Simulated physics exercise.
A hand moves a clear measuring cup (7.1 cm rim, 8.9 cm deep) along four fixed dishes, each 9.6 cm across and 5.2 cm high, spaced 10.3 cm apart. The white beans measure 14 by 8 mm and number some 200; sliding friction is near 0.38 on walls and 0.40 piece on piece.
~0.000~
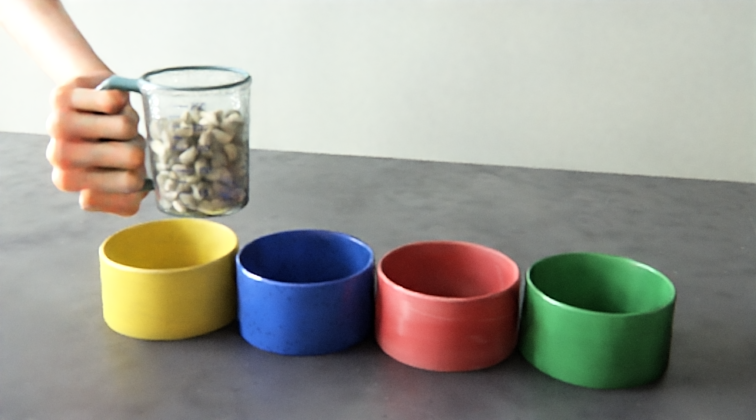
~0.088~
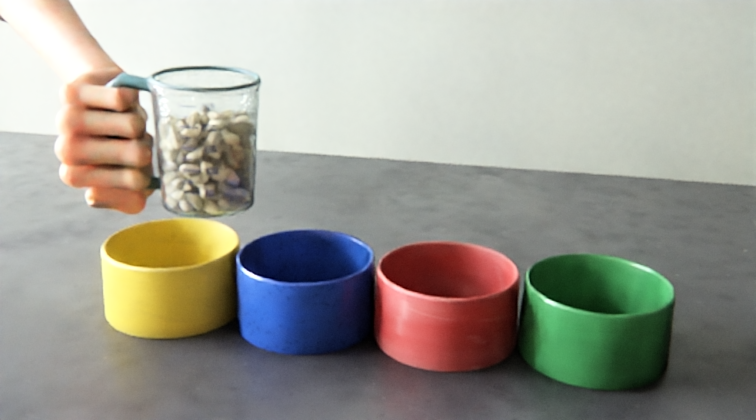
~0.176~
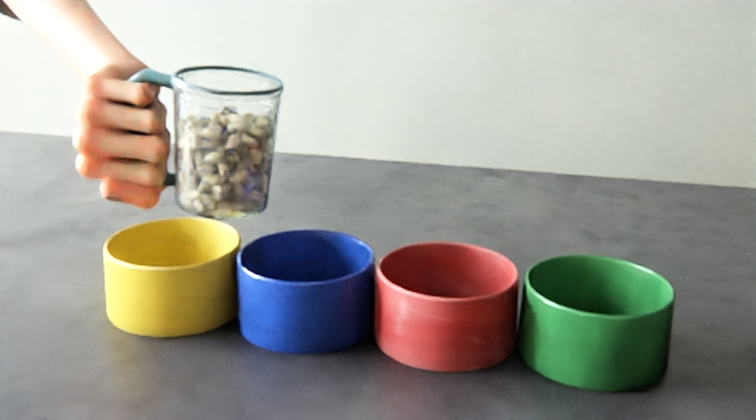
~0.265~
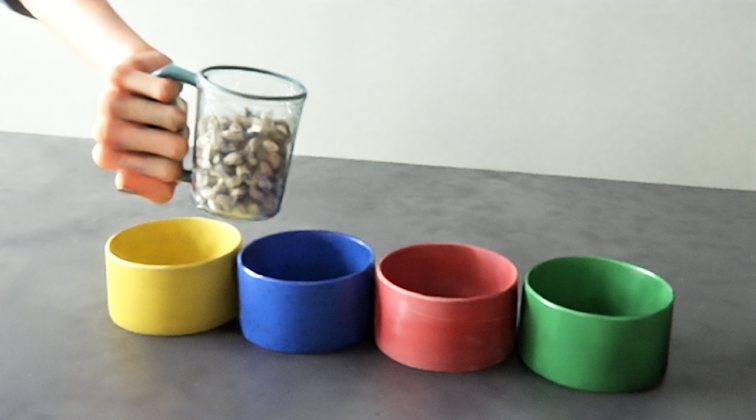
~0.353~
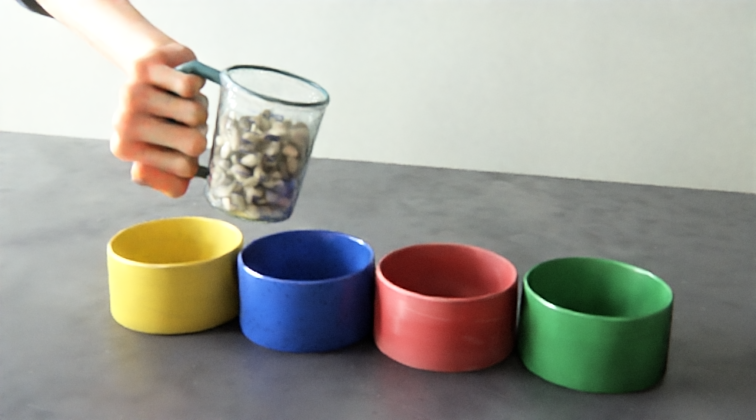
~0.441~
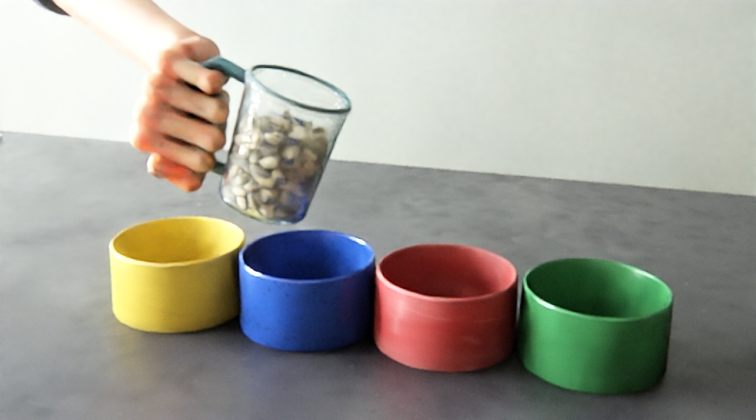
Hand holding a clear cup of pale beans, moving right and gradually tilting it above yellow, blue, red and green dishes.
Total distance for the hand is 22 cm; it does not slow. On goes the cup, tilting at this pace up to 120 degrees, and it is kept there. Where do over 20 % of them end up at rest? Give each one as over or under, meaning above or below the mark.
Red: Under, blue: Under, green: Over, yellow: Under, counter: Under.
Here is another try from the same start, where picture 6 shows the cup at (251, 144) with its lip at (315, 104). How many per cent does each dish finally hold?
Then red 0, blue 0, green 100, and yellow 0.
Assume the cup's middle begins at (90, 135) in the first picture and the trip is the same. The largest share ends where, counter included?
Result - top receiver is red.
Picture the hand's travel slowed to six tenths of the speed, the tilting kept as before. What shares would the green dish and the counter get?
The shares would then be green 90 and counter 0.
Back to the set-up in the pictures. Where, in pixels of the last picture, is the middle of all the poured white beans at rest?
Centre at rest, approx.: (595, 325) px.
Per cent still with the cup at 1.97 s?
95 %.
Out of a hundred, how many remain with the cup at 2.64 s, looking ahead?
Around 0 in a hundred.
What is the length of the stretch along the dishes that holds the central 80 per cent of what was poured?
About 5 cm.
Then, at 1.36 s, tilt 66 degrees; cup holds 100 %.
Then, at 1.97 s, tilt 97 degrees; cup holds 95 %, green 5 %.
Then, at 2.64 s, tilt 120 degrees; cup holds 0 %, green 100 %.
In the end, at 3.1 s, red 0 %, blue 0 %, green 100 %, yellow 0 %, counter 0 %.
